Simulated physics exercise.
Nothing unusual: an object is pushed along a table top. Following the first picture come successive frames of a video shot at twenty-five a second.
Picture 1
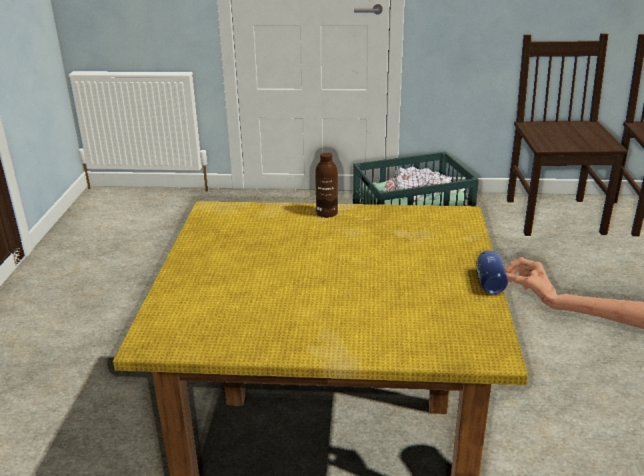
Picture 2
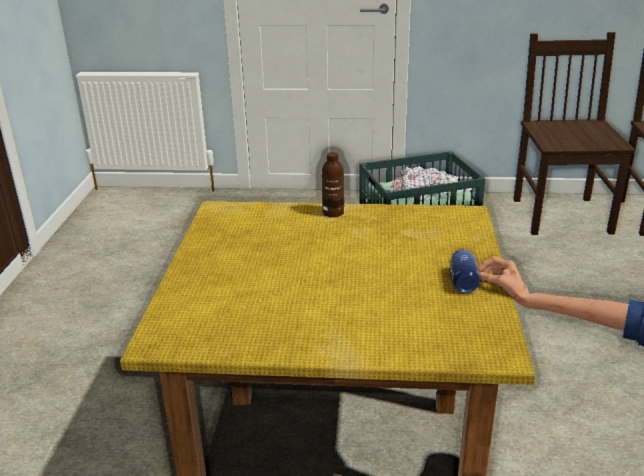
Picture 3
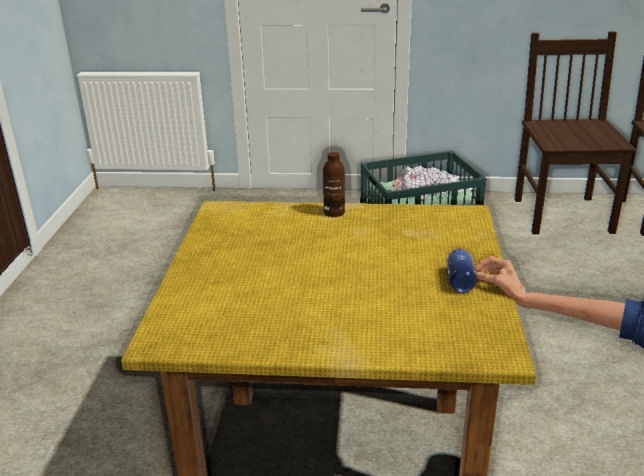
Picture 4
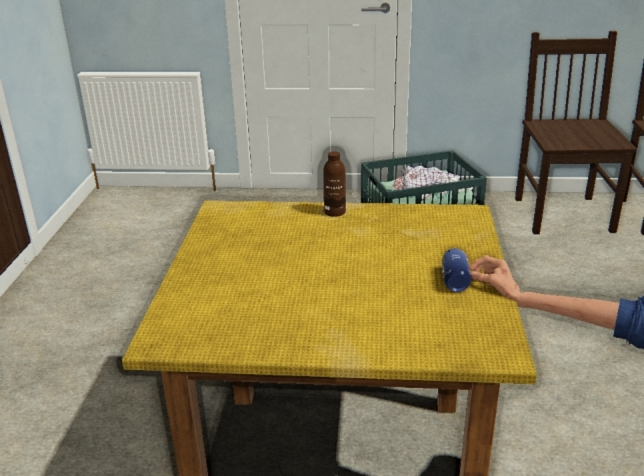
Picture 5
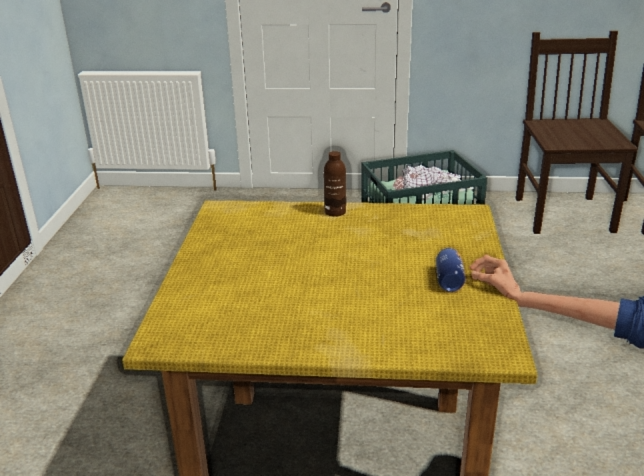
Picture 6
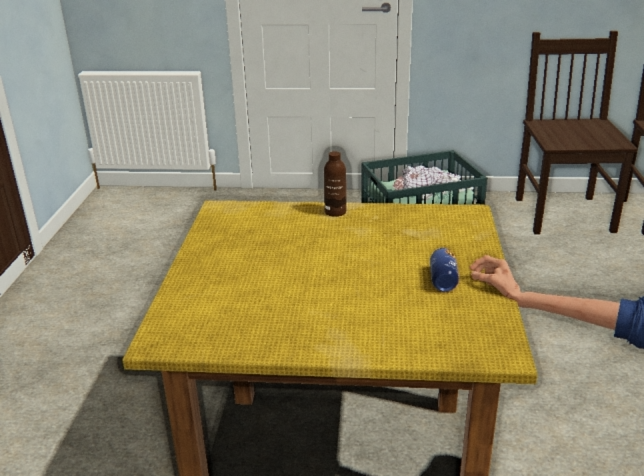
A hand at the right side of a yellow-topped table pushed a small blue can to the left, then stayed still as the can moved slightly farther left, away from the fingertips.
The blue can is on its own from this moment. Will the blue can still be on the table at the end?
It will likely be kept by the table.
Then, 0.10 s on from there, blue can shifted about its own width near (430, 270).
Then, 0.20 s on from there, blue can shifted about its own width near (419, 269).
Then, 0.40 s on from there, blue can shifted well along near (404, 269).
In the end, moved from the start, blue can. At the end, from the last picture's camera, blue can near (397, 269).
